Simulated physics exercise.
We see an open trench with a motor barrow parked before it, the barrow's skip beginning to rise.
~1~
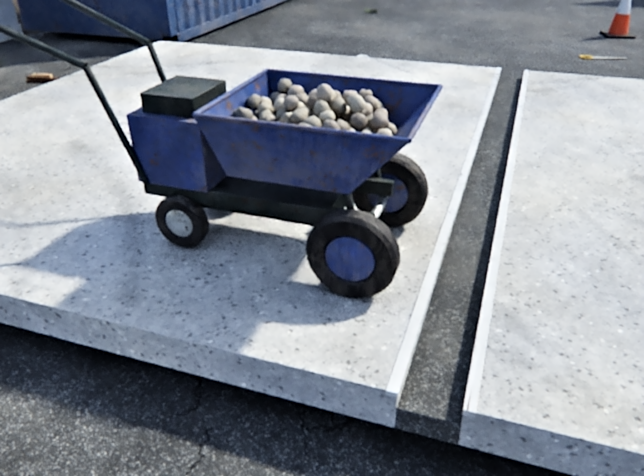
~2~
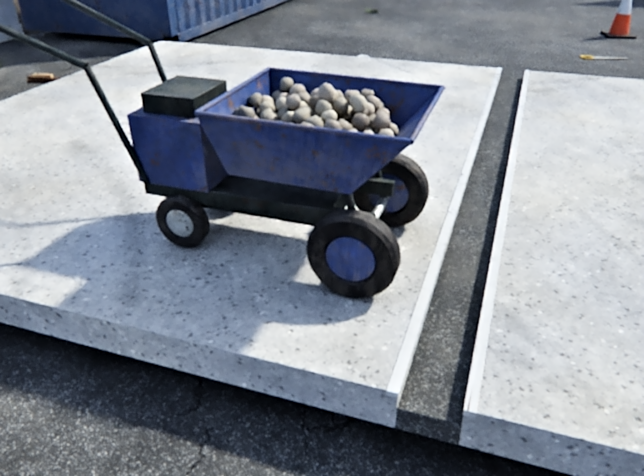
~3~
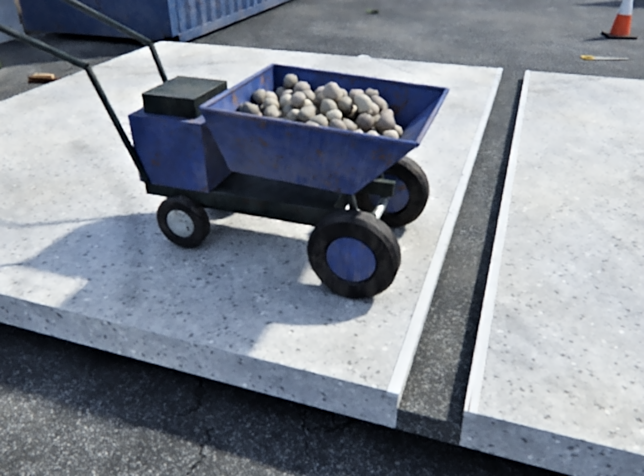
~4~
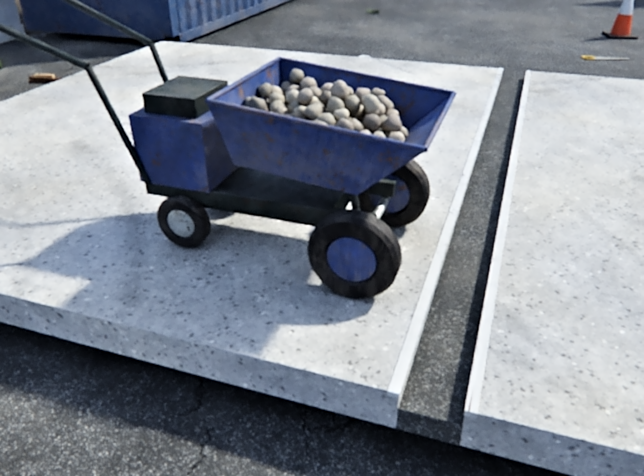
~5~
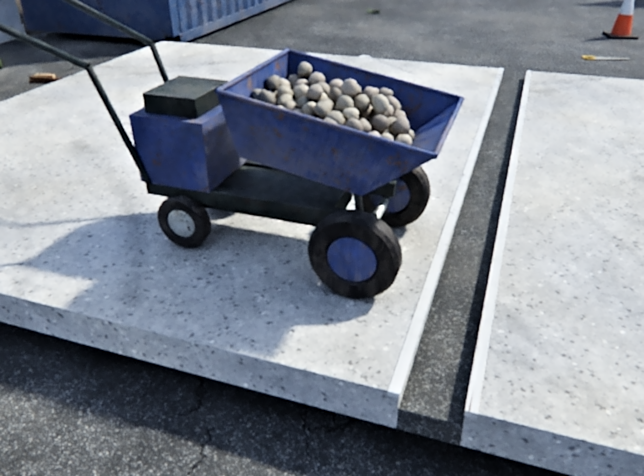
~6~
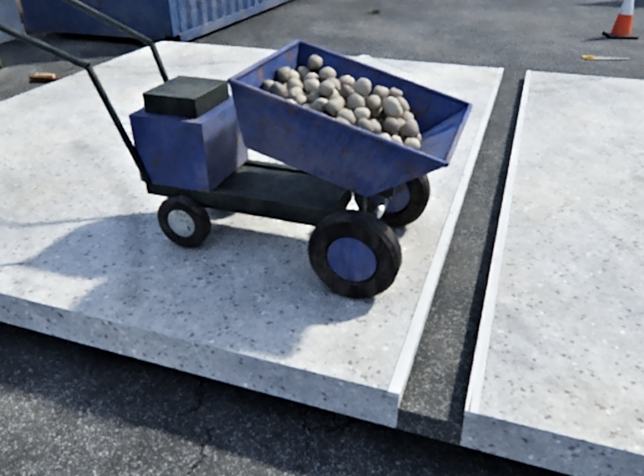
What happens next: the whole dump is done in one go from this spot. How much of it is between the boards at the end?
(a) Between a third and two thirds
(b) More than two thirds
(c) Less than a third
Option c: Less than a third.
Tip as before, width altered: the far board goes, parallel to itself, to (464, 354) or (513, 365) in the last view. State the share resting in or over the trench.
Result, try 1: 0 in a hundred; try 2: 20 in a hundred.
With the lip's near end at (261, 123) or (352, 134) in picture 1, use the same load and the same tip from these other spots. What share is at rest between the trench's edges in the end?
First spot: About 20 percent; second spot: About 50 percent.
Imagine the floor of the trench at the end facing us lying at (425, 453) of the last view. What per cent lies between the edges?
About 0 %.
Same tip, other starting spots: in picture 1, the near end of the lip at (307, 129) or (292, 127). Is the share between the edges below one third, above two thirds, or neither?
Record - trial one: Between a third and two thirds; trial two: Between a third and two thirds.
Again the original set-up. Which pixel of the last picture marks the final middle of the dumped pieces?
Resting centre, last frame: Roughly (550, 279).
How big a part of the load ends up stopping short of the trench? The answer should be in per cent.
About 0 %.
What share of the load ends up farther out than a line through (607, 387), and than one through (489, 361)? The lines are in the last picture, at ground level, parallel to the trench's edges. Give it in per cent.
Close to 10 % and 70 %, in that order.
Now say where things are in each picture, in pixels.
The first frame shows lip of the skip near (408, 141), level; top of the load near (321, 109), river pebbles; first edge of the trench near (408, 342); far edge near (479, 357), the trench under half as wide as the skip, and shallow for its width.
The second frame shows lip of the skip near (411, 142), level; top of the load near (323, 109).
The third frame shows lip of the skip near (416, 145), tipped barely; top of the load near (327, 108).
The fourth frame shows lip of the skip near (425, 150), tipped a little; top of the load near (310, 105).
The fifth frame shows lip of the skip near (435, 156), tipped a little; top of the load near (303, 108).
The sixth frame shows lip of the skip near (446, 165), tipped clearly; top of the load near (313, 87); first edge of the trench near (410, 342); far edge near (480, 358).
Shortly afterwards, skip tipped steeply; the whole lot in the skip.
Next, skip tipped steeply; all but a few in the skip; a little beyond it; only a few falling.
Some moments later, skip tipped right over; near a third in the skip; only a few in or heaped over the trench; near two thirds beyond it.
In the end, skip tipped right over; near a quarter in the skip; only a few in or heaped over the trench; the bulk beyond it.
